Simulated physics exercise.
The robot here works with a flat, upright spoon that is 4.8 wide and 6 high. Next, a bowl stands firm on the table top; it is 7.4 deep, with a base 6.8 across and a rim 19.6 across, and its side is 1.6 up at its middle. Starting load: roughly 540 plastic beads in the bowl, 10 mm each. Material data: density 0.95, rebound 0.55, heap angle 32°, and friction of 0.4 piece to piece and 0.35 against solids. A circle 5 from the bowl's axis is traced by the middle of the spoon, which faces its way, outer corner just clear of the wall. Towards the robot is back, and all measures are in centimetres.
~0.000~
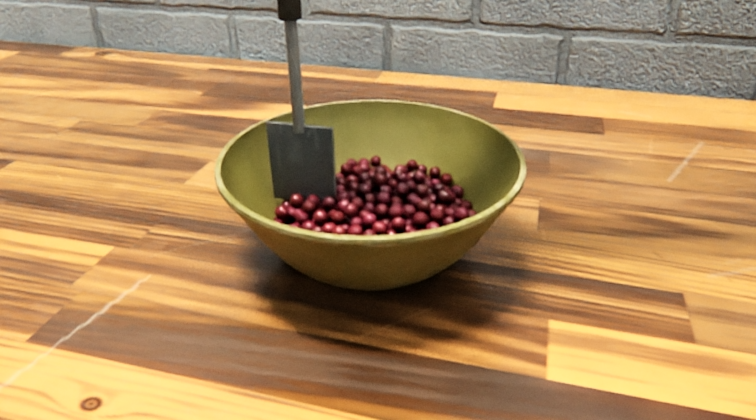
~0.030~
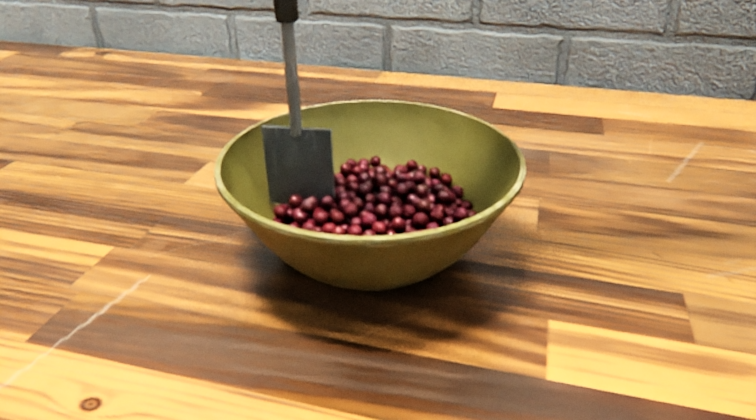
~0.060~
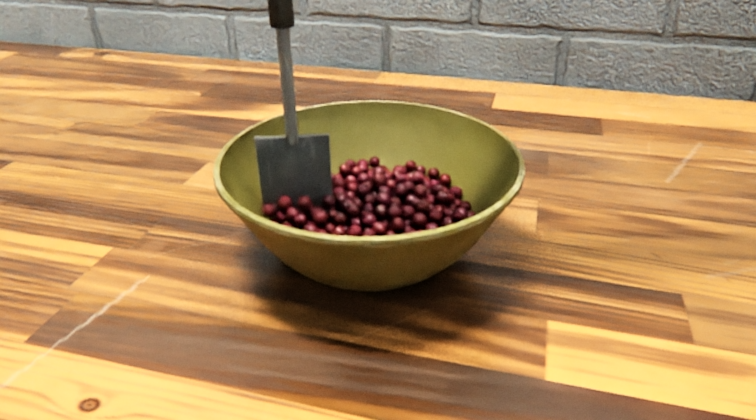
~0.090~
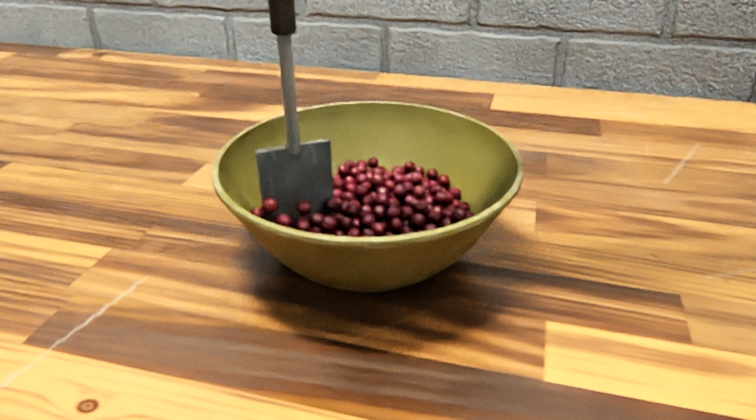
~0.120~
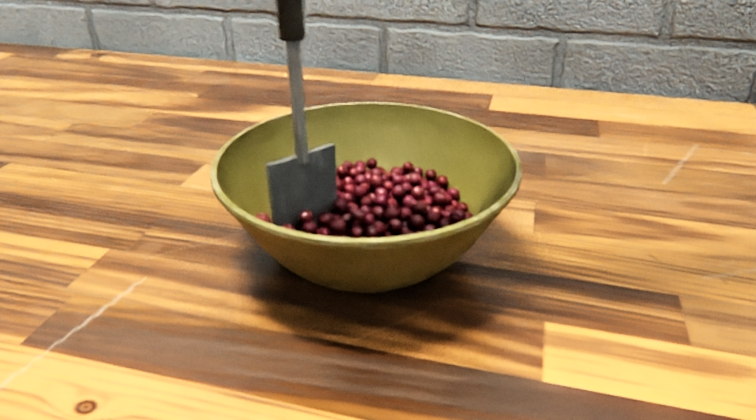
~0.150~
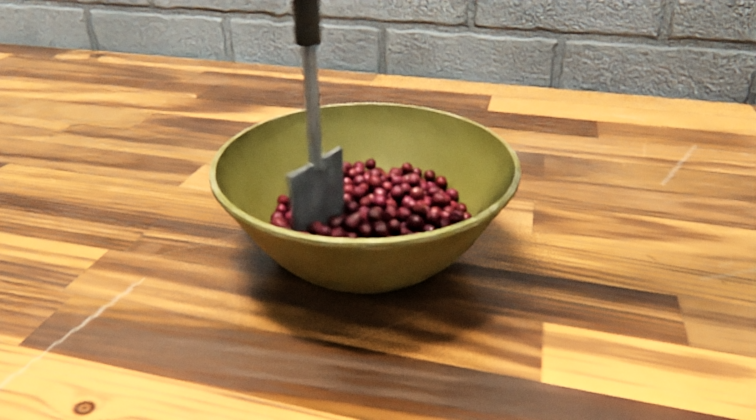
At the start, a flat metal spatula stands upright among dark red beads on the left side of a green bowl on a wooden table. It shifts slightly left, then swings forward and back to the right, its blade turning steadily while the beads nearby shift a little and the bowl stays put.
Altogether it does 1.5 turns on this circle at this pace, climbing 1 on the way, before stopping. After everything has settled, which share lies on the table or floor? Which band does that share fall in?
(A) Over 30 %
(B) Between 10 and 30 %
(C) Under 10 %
C.
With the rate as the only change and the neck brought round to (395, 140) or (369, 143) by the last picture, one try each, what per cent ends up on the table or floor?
Some 15 and 10 %.
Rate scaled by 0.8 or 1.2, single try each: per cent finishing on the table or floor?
I'd expect about 0 per cent, then about 5 per cent.
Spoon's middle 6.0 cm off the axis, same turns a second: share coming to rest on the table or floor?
It would be near 0 per cent.
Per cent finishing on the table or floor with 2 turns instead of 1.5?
Estimate: Near 0 %.
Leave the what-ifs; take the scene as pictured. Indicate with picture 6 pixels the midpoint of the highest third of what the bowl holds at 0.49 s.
Look near (381, 168) for its middle.
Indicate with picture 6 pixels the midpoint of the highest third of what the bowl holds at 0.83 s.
In the final view it lies at about (351, 231).
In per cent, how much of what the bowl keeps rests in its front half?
I'd put it near 50 per cent.
After 0.49 s, 254° round, highest piece 8 above the table; 541 in the bowl, 1 on the table or floor.
After 0.83 s, 77° round, highest piece 8 above the table; 534 in the bowl, 7 on the table or floor, 1 in flight or on the tool.
After 1.20 s, 180° round, highest piece 7 above the table; 533 in the bowl, 9 on the table or floor.
After 1.90 s, 180° round, highest piece 6 above the table; 533 in the bowl, 9 on the table or floor.
At rest, 533 in the bowl, 9 on the table or floor. That is 2 % on the table or floor.
